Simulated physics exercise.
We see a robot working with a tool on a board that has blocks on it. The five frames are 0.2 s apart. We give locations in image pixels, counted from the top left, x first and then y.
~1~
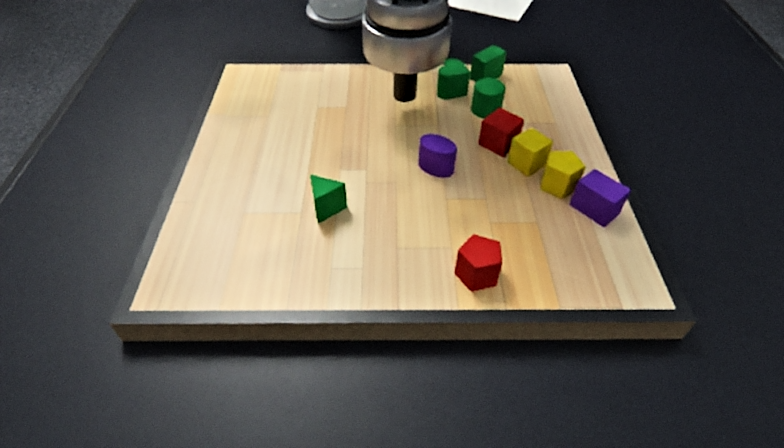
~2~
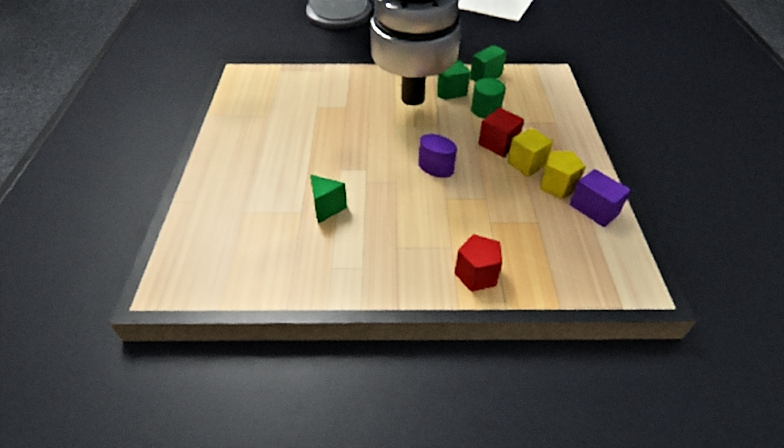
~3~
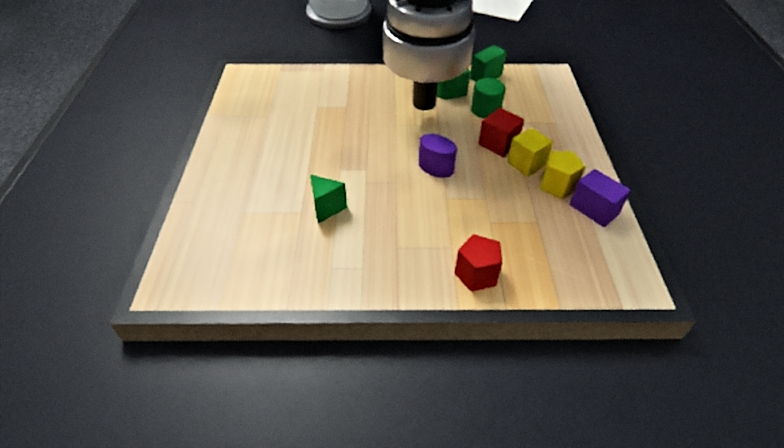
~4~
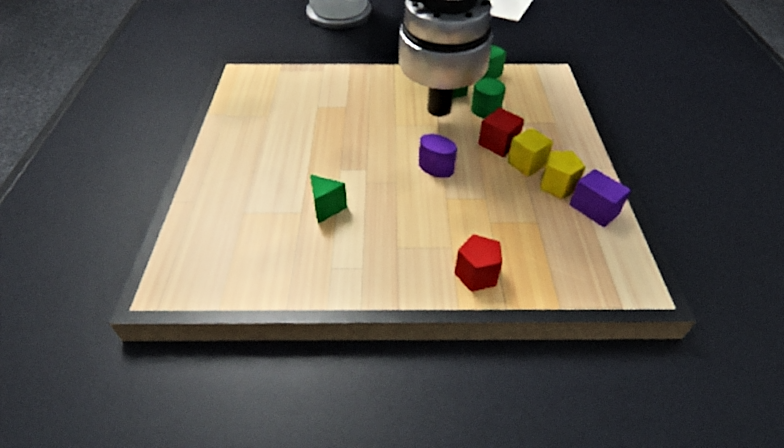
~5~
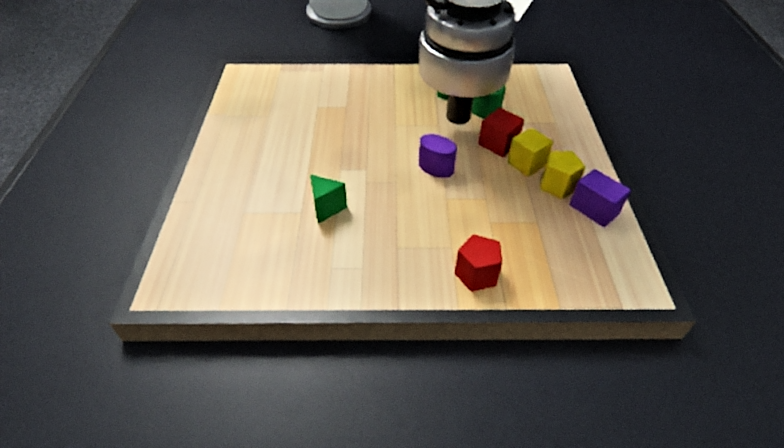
A robot arm's metal cylinder with a dark tip hangs over the far side of a light wooden board on a black table, seen from above the near edge. Green, red, yellow and purple blocks line the right, with a purple block near the middle, a green triangular one left and a red one nearer. The arm moves slightly right and nearer, covering green blocks, while the blocks and view stay still.
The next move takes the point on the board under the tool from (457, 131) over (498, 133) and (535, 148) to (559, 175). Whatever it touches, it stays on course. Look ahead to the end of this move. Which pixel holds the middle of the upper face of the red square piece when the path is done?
At roughly (570, 175).
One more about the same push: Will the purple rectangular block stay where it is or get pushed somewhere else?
That one moves away.
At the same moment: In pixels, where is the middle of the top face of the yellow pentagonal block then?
At roughly (581, 205).
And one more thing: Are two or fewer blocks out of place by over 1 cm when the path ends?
I believe not.
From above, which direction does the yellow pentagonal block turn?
Short answer: Counterclockwise.
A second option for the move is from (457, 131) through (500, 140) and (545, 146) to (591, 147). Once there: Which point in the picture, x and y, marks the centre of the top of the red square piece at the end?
Its top centre lands on (586, 144).
What follows on the original path. One third of the way, tool at (502, 119); red square piece at (523, 124), turned 25° clockwise; yellow square piece at (538, 142), turned 15° clockwise.
Two thirds of the way, tool at (539, 134); red square piece at (555, 144), turned 60° clockwise; yellow square piece at (550, 164), turned 50° clockwise; yellow pentagonal block at (578, 186), turned 35° anticlockwise; purple rectangular block at (619, 195), turned 25° anticlockwise.
At the end, tool at (563, 161); red square piece at (570, 175), turned 95° clockwise; yellow square piece at (545, 188), turned 85° clockwise; yellow pentagonal block at (581, 205), turned 60° anticlockwise; purple rectangular block at (621, 197), turned 40° anticlockwise.
